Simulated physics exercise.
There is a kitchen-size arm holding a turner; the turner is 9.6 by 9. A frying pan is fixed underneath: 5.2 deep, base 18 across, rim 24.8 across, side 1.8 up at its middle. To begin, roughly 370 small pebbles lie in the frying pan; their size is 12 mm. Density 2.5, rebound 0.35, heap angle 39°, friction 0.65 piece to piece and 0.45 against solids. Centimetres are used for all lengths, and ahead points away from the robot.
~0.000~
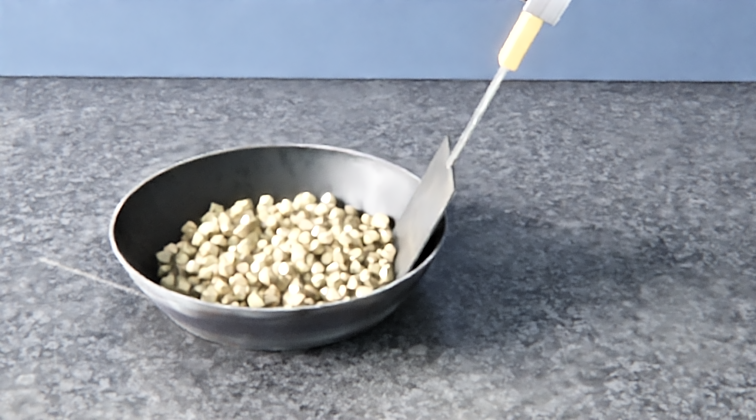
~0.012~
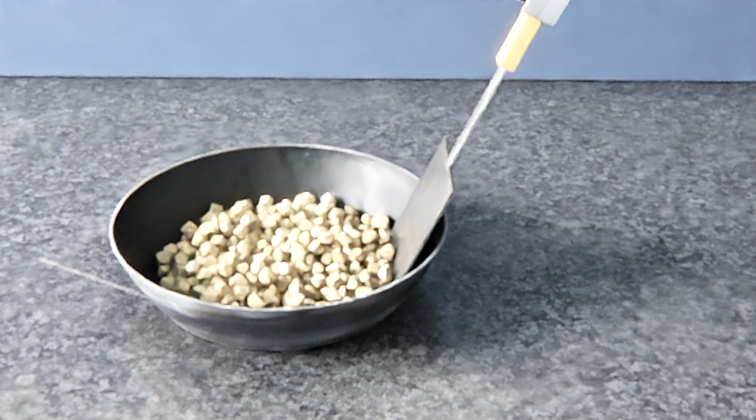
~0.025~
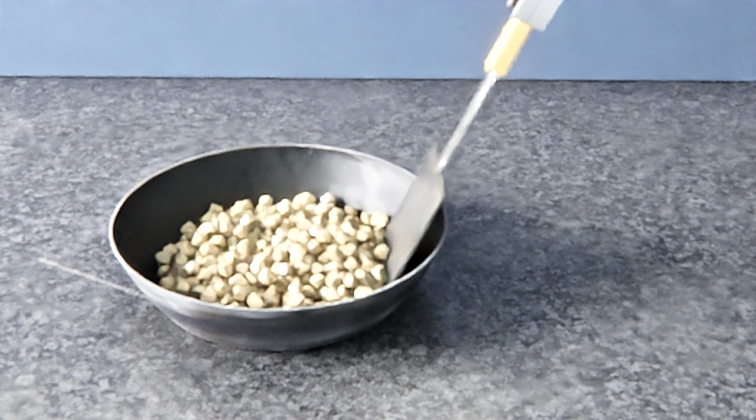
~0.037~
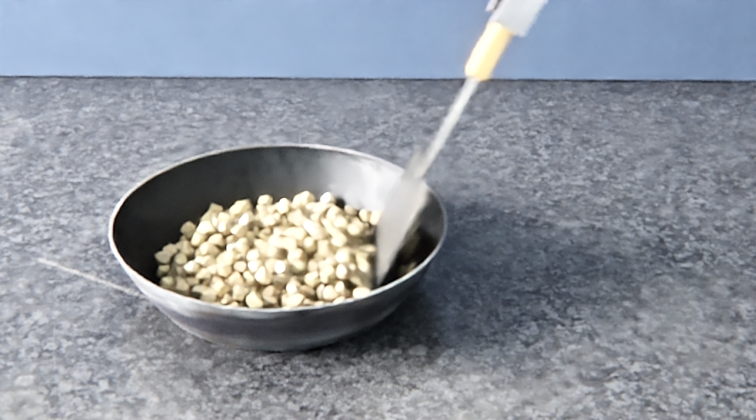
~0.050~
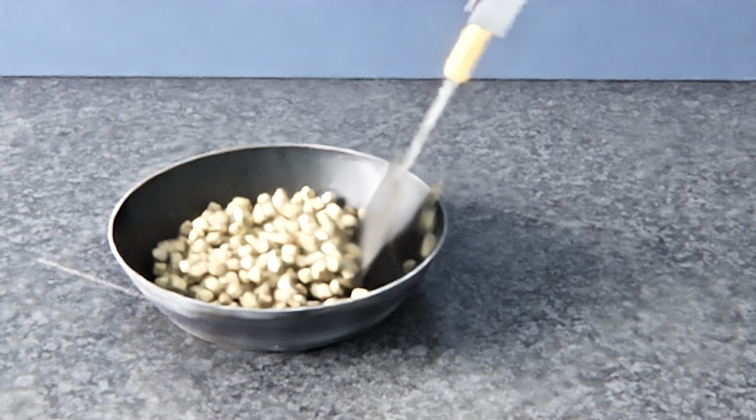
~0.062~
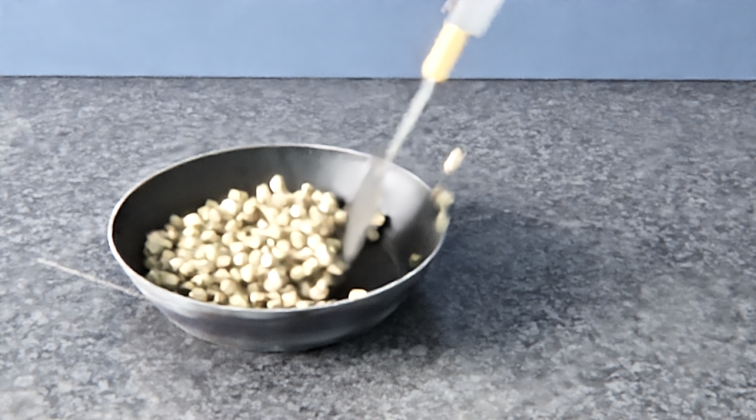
At the start, a turner with a yellow-banded handle rests against the right inside of a dark frying pan of pale pebbles on a speckled surface. It then sweeps left through the pan, pushing the pebbles into a taller heap, while a few fly up near the right rim.
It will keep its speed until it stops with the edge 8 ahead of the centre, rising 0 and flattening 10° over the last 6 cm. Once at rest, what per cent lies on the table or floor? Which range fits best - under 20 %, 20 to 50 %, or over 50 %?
The range that fits: 20 to 50 %.
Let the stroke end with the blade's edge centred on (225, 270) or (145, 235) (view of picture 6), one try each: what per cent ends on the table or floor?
Try 1: Approx. 0 %; try 2: Approx. 55 %.
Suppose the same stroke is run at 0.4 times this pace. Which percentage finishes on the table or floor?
I'd put it around 15 per cent.
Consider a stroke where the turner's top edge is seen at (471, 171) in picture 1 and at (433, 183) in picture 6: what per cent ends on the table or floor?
Around 5 per cent finishes there.
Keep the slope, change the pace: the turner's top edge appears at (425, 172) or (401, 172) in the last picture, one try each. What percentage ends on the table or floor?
That comes to about 15 and about 15 percent, in that order.
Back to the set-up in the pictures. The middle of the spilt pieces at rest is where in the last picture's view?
At about (39, 262).
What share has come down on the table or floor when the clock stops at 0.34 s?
Roughly 10 percent.
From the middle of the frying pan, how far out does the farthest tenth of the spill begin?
About 30 cm.
After 0.09 s, sloping 65°, highest piece 16 above the table; 370 in the frying pan, 4 on the blade or in flight.
After 0.12 s, sloping 62°, highest piece 22 above the table; 370 in the frying pan, 4 on the blade or in flight.
After 0.34 s, sloping 55°, highest piece 37 above the table; 254 in the frying pan, 32 on the table or floor, 88 on the blade or in flight.
After 1.39 s, sloping 55°, highest piece 6 above the table; 253 in the frying pan, 121 on the table or floor.
In the end, 253 in the frying pan, 121 on the table or floor. That is 32 % on the table or floor.
